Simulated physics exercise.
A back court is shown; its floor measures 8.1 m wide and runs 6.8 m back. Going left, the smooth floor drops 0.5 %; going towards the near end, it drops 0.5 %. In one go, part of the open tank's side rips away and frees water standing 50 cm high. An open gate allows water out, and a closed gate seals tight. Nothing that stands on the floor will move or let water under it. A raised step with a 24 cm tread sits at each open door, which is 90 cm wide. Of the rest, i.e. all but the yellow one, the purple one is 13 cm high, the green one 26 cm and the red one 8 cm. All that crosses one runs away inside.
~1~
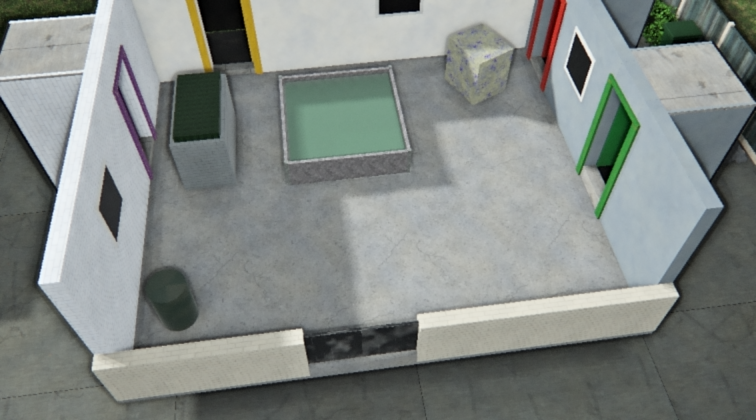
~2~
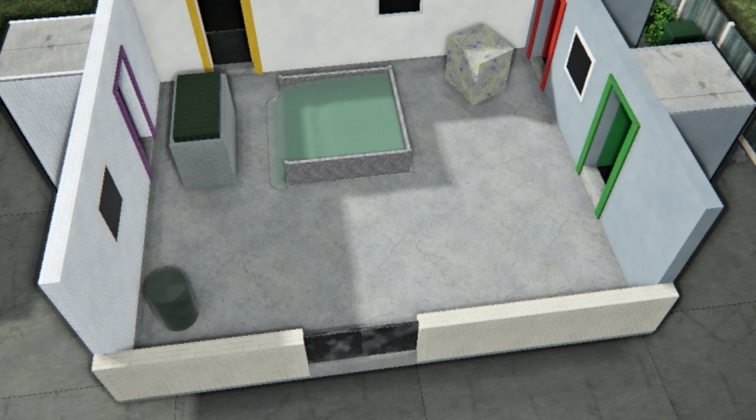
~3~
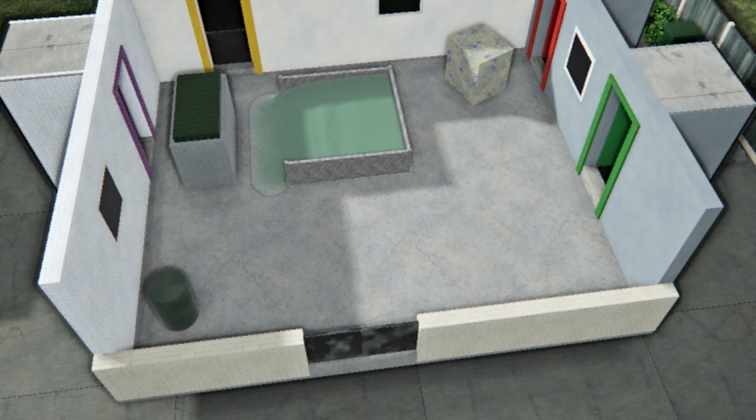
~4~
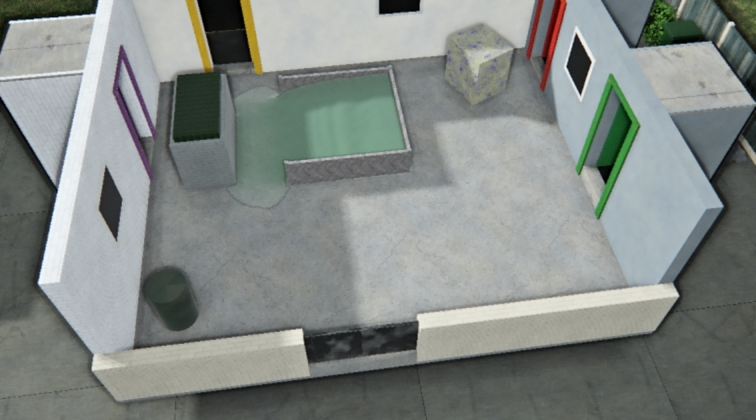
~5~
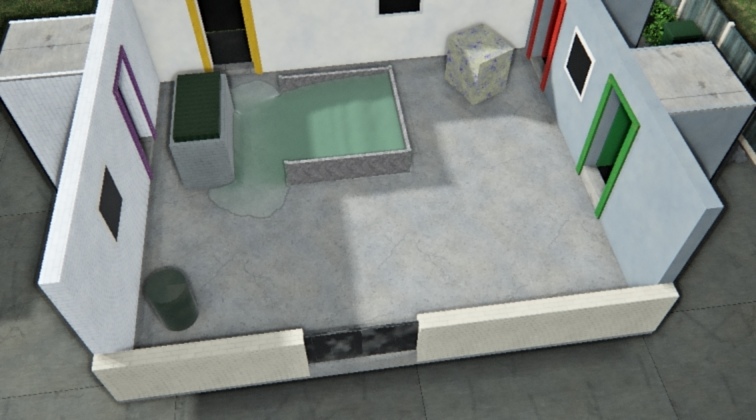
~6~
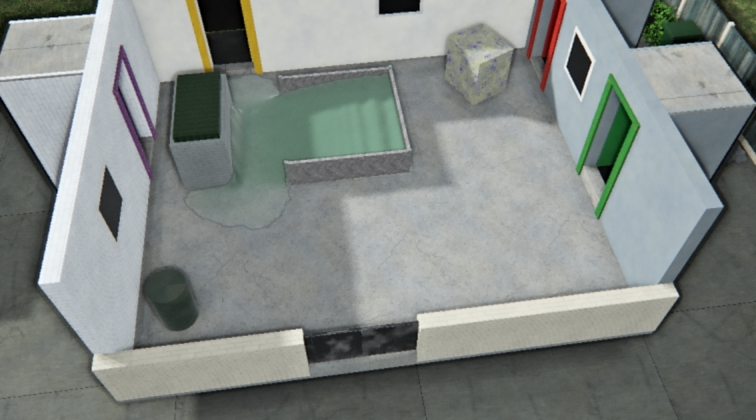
At the start, green water sits still in a low open tank inside a roofless walled court. Then the tank's left side is gone and water pours out across the grey floor, spreading left around the tall planter-like block and toward the viewer in a widening puddle.
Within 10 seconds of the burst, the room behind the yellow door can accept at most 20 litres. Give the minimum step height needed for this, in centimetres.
Roughly 22 centimetres.
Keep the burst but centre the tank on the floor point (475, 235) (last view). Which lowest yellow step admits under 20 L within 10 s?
6.0 cm or thereabouts.
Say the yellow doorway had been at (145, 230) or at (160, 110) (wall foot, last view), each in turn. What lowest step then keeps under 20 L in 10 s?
Minimums: About 8.0 cm and 20 cm.
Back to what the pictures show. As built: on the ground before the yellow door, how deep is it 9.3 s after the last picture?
Depth: Near 6.5 cm.
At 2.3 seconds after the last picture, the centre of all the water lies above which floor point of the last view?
(264, 161), roughly.
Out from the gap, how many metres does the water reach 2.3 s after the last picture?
Front distance: Approx. 5.4 m.
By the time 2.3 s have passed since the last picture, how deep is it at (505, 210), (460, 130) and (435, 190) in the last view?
Depth: About 0, 0, 0 cm.
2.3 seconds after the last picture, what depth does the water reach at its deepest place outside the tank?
28 cm.
Then, 0.7 s after the last picture water covers 15 % of the floor, deepest (40 cm) near (246, 144); 6 cm at the yellow door, 0 litres in over its 13 cm step.
Then, 2.3 s after the last picture water covers 40 % of the floor, deepest (28 cm) near (160, 86); 23 cm at the yellow door, 79 litres in over its 13 cm step.
Then, 9.3 s after the last picture water covers 90 % of the floor, deepest (12 cm) near (132, 377); 7 cm at the yellow door, 116 litres in over its 13 cm step.
At the yellow door as built, the water peaked near 25 cm, 1.9 s after the last picture.
Run again over the same 10 s with other heights there, 53 litres in over 18 cm, 11 litres over 24.5 cm. The limit of 20 litres is kept from about 22 cm up.
